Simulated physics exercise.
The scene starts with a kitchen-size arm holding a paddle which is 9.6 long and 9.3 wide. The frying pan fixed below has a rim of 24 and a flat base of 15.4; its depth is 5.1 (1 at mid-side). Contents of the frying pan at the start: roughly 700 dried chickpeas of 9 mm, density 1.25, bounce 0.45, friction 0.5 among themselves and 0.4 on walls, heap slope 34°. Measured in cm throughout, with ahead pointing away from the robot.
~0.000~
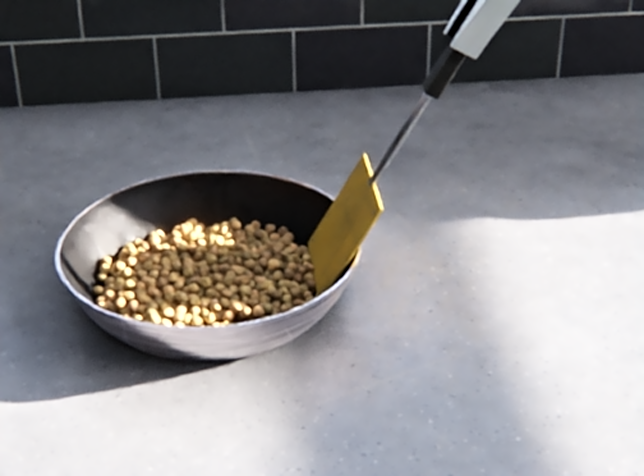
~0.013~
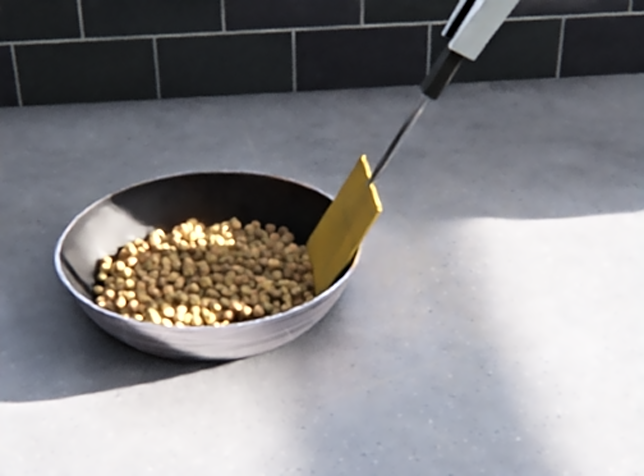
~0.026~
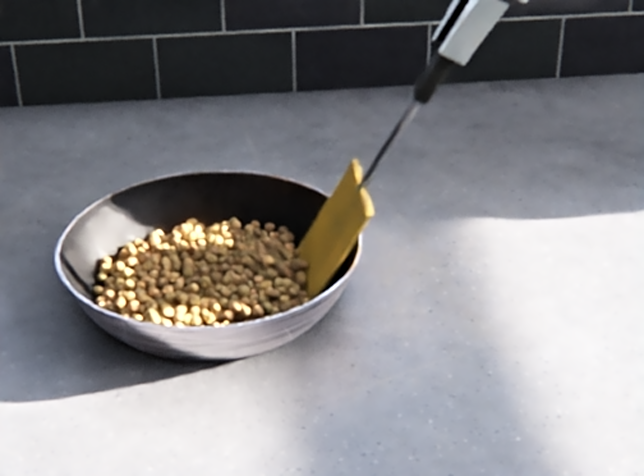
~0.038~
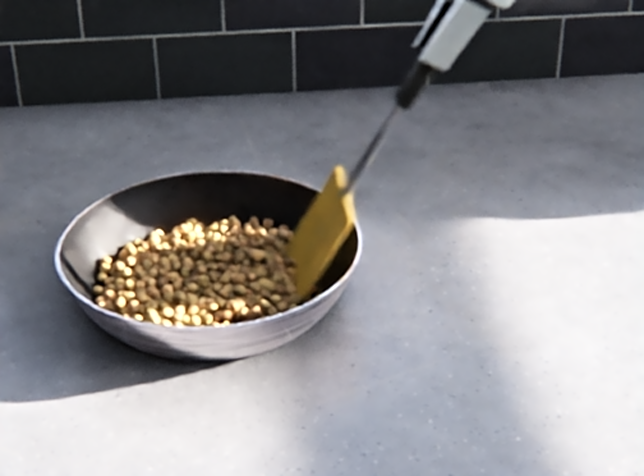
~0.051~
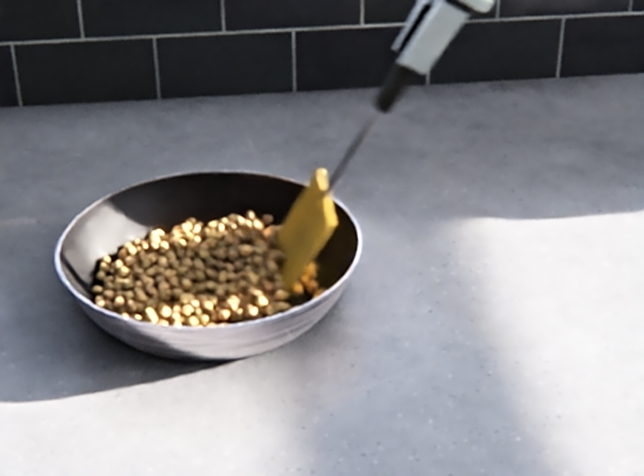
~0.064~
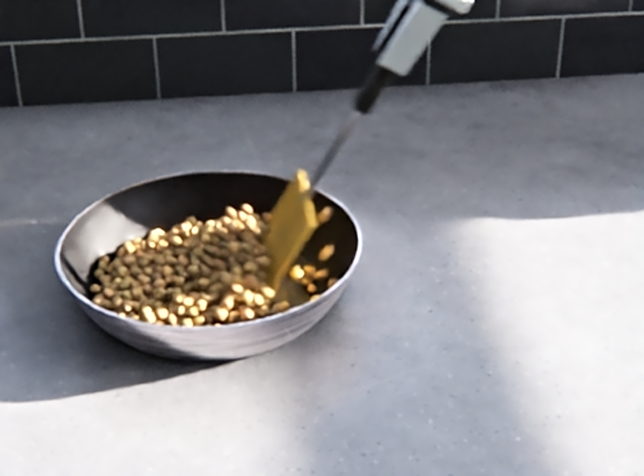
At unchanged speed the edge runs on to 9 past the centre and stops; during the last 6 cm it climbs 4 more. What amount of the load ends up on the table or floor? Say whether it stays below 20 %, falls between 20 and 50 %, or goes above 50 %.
It falls between 20 and 50 %.
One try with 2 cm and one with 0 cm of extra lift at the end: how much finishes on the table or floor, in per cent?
I'd say close to 35 percent for the first and close to 40 percent for the second.
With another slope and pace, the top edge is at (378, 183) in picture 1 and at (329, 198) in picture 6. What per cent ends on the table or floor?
It works out to about 20 %, more or less.
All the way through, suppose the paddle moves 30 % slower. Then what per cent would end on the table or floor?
Roughly 25 per cent, I'd say.
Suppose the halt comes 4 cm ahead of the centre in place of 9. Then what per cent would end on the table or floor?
Roughly 10 %.
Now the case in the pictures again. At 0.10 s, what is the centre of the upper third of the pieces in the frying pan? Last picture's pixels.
Centre estimated at around (197, 265).
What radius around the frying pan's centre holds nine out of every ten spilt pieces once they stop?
Distance from centre: Approx. 85 cm.
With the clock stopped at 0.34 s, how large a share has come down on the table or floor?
Roughly 5 percent.
After 0.10 s, sloping 60°, highest piece 8 above the table; 699 in the frying pan.
After 0.13 s, sloping 60°, highest piece 11 above the table; 697 in the frying pan, 2 on the blade or in flight.
After 0.34 s, sloping 60°, highest piece 19 above the table; 515 in the frying pan, 49 on the table or floor, 135 on the blade or in flight.
After 1.39 s, sloping 60°, highest piece 4 above the table; 515 in the frying pan, 184 on the table or floor.
In the end, 515 in the frying pan, 184 on the table or floor. That is 26 % on the table or floor.
